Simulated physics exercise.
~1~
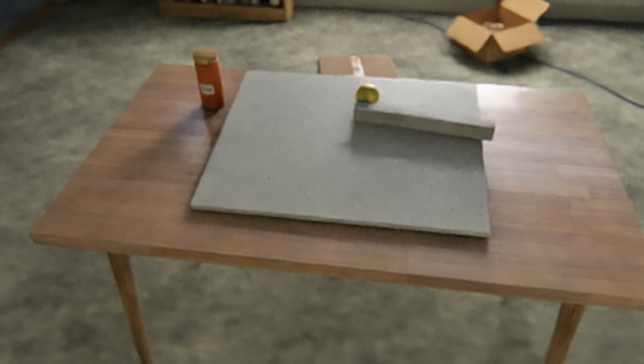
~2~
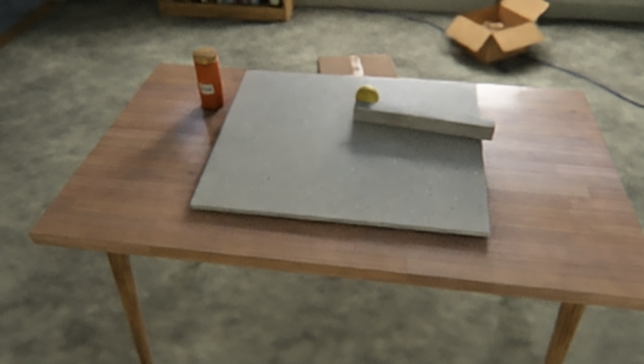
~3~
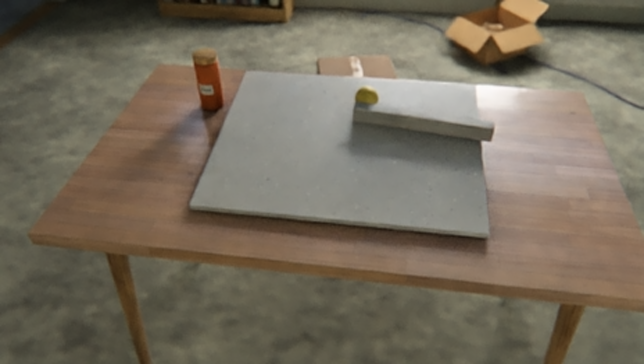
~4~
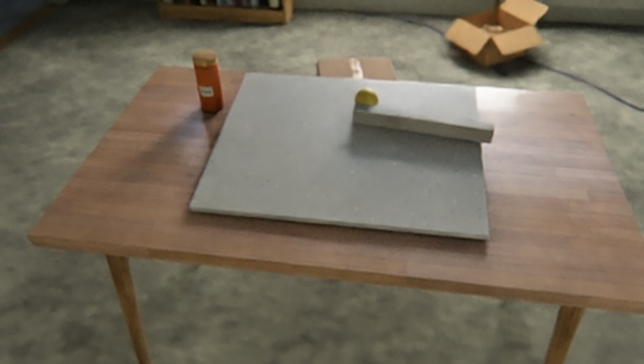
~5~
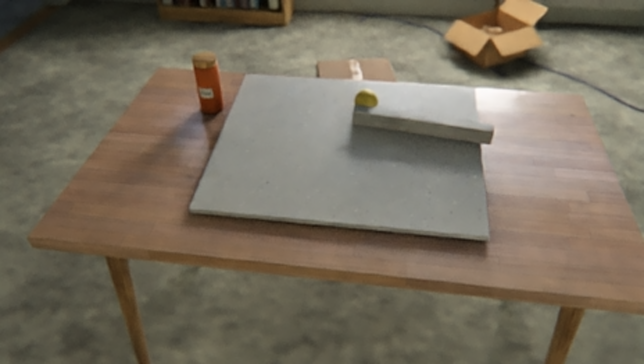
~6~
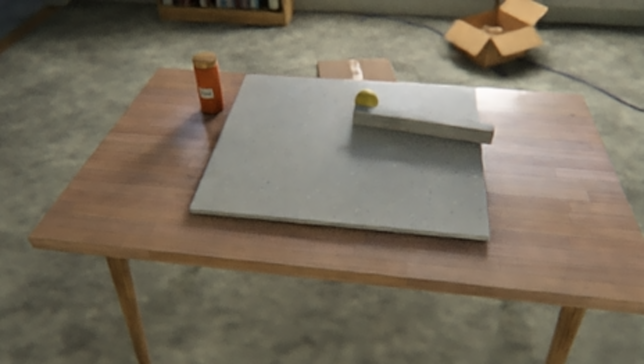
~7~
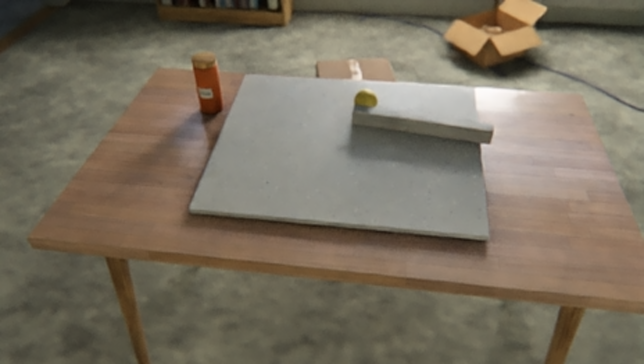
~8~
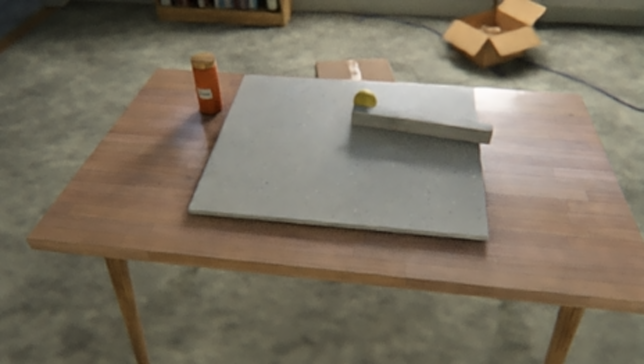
A grey board lay on a wooden table with an orange jar near its upper left corner and a yellow lemon by the left end of a grey block. Nothing moved, and the lemon was still resting there at the end.
